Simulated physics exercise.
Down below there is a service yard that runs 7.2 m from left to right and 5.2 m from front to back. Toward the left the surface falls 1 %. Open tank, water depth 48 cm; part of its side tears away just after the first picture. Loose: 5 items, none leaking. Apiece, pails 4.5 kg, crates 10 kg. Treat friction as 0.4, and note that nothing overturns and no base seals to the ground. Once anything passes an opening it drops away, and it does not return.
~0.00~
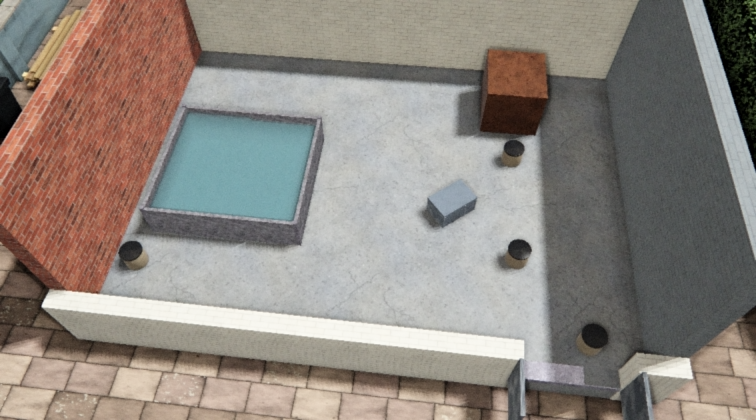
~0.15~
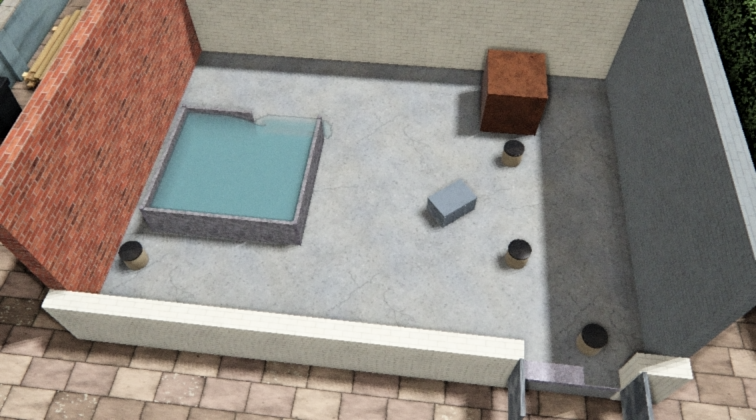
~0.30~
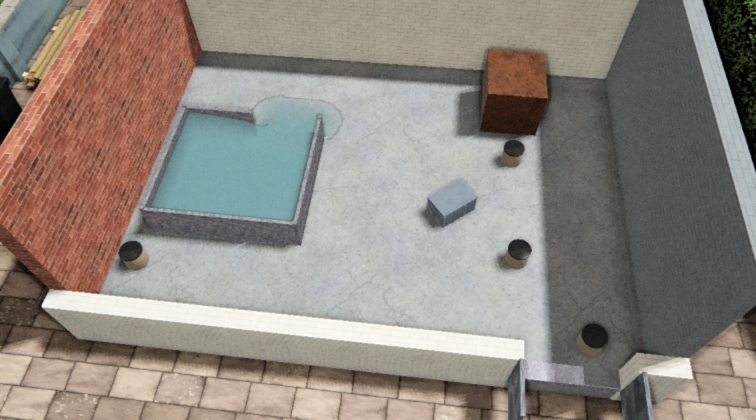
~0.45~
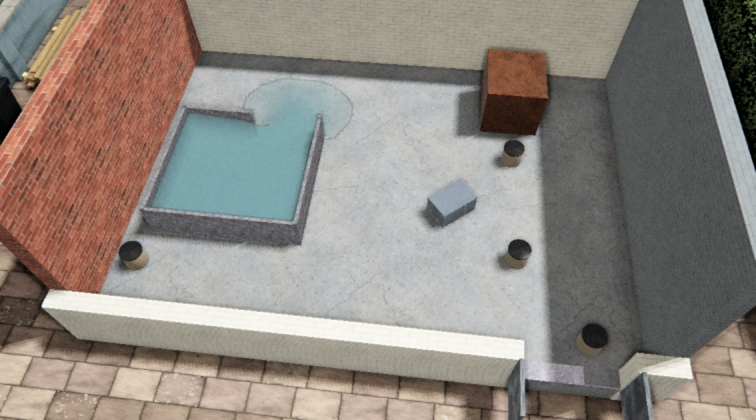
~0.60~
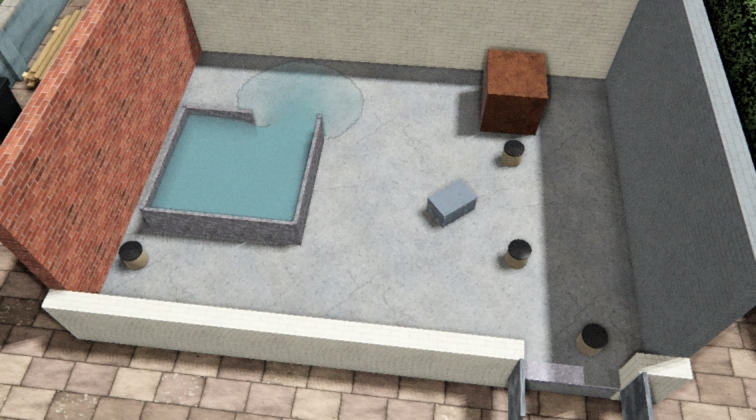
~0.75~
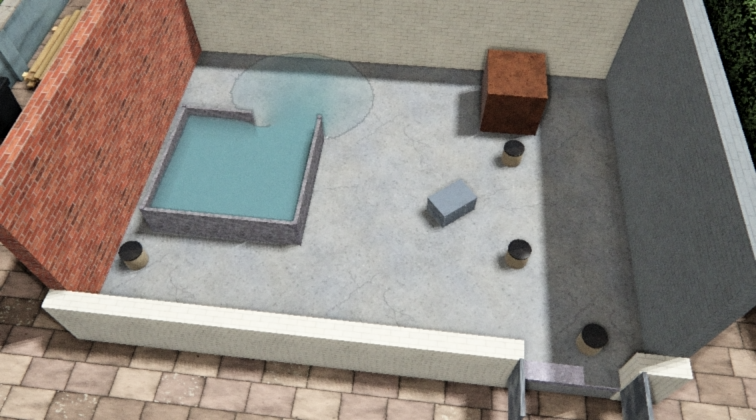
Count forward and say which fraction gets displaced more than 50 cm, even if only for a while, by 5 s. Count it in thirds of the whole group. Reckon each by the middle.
I predict short of one in three.
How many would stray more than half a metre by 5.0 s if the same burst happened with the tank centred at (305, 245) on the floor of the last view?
So the tally would be 0.
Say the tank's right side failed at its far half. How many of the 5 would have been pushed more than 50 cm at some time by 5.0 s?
The answer would then be 3.
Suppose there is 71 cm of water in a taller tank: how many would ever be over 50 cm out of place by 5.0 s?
That would make 3 of them.
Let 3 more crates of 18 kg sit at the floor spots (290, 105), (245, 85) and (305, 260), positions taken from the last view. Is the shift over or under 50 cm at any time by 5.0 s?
Taking them one by one: It goes beyond, then it goes beyond, then it stays within.
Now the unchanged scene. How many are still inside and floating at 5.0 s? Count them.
0 at that moment.
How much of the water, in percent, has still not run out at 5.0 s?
Remaining: Approx. 100 per cent.
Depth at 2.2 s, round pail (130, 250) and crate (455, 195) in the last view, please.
0 and 0 cm.
After 1.1 s 0 of 5 are over 50 cm from their spots; 0 afloat.
After 2.2 s 0 of 5 are over 50 cm from their spots; 0 afloat.
After 3.5 s 0 of 5 are over 50 cm from their spots; 0 afloat.
After 5.0 s 1 of 5 are over 50 cm from their spots, and 1 have been at some point; 0 afloat.
